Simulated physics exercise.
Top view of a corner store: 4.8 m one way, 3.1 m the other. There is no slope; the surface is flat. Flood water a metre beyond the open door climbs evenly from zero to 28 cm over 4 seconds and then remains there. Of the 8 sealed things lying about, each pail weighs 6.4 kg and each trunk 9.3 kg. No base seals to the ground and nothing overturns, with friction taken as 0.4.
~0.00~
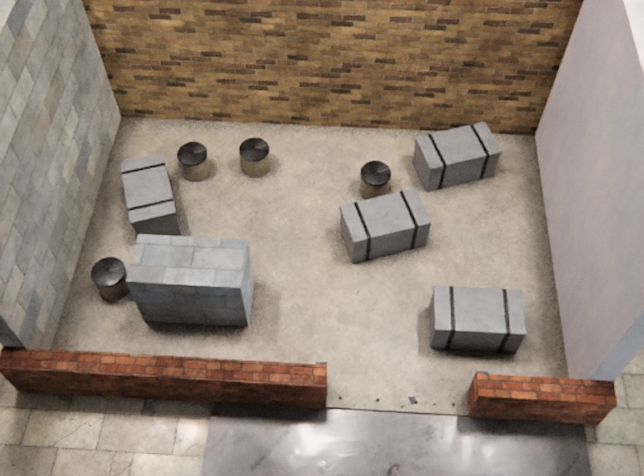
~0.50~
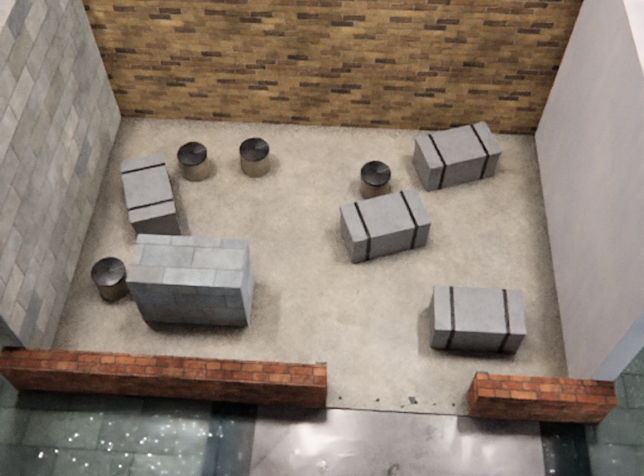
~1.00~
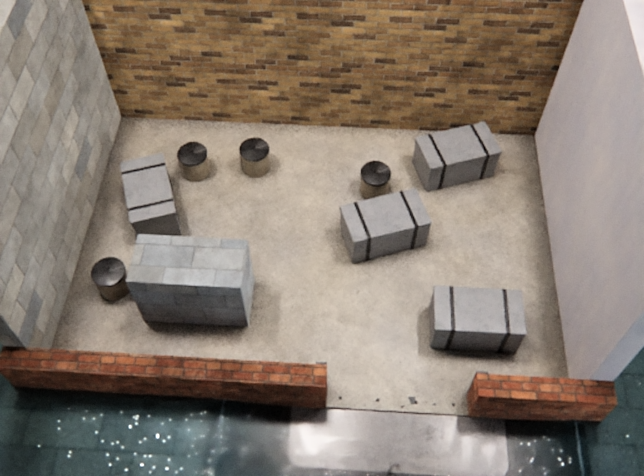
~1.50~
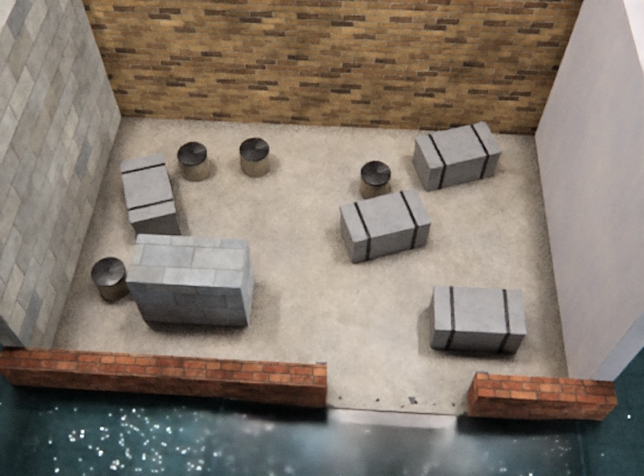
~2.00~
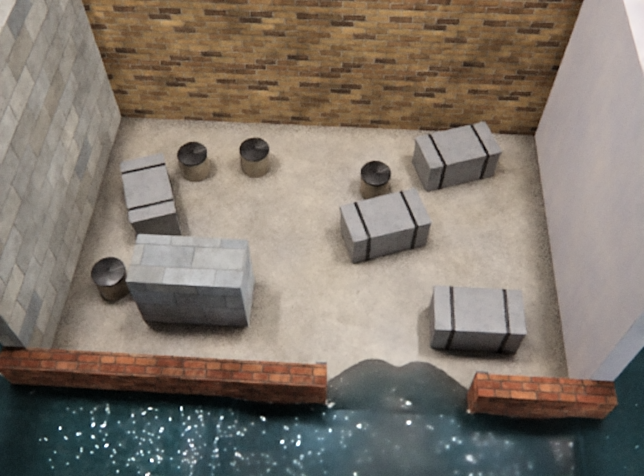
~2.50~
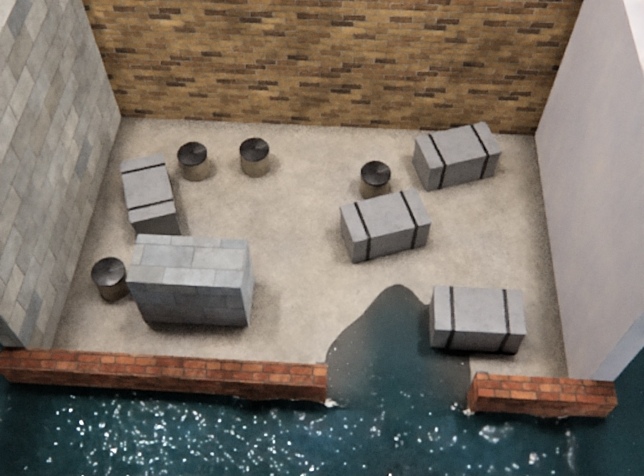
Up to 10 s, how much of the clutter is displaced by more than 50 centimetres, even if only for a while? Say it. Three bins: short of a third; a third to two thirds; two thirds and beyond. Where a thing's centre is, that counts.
Bin: Two thirds and beyond.
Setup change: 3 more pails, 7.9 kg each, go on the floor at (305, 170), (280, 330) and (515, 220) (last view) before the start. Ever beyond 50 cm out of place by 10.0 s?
The three, in order: Larger, smaller shift, larger.
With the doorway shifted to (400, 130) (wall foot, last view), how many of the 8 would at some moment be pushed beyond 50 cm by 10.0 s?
Then the count would be 5.
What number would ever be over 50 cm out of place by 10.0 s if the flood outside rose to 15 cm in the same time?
So the tally would be 3.
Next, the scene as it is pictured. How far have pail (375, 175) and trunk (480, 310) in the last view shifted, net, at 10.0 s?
250 cm, 150 cm.
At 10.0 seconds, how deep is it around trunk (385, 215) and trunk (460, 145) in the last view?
Close to 17 and 16 centimetres.
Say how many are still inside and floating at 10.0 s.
The number is 8.
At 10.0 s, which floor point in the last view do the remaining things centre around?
Centred roughly on (223, 225).
After 3.5 s 0 of 8 are over 50 cm from their spots; 0 afloat.
After 4.5 s 2 of 8 are over 50 cm from their spots; 2 afloat.
After 7.0 s 4 of 8 are over 50 cm from their spots; 5 afloat.
After 10.0 s 8 of 8 are over 50 cm from their spots, and 8 have been at some point; 8 afloat.
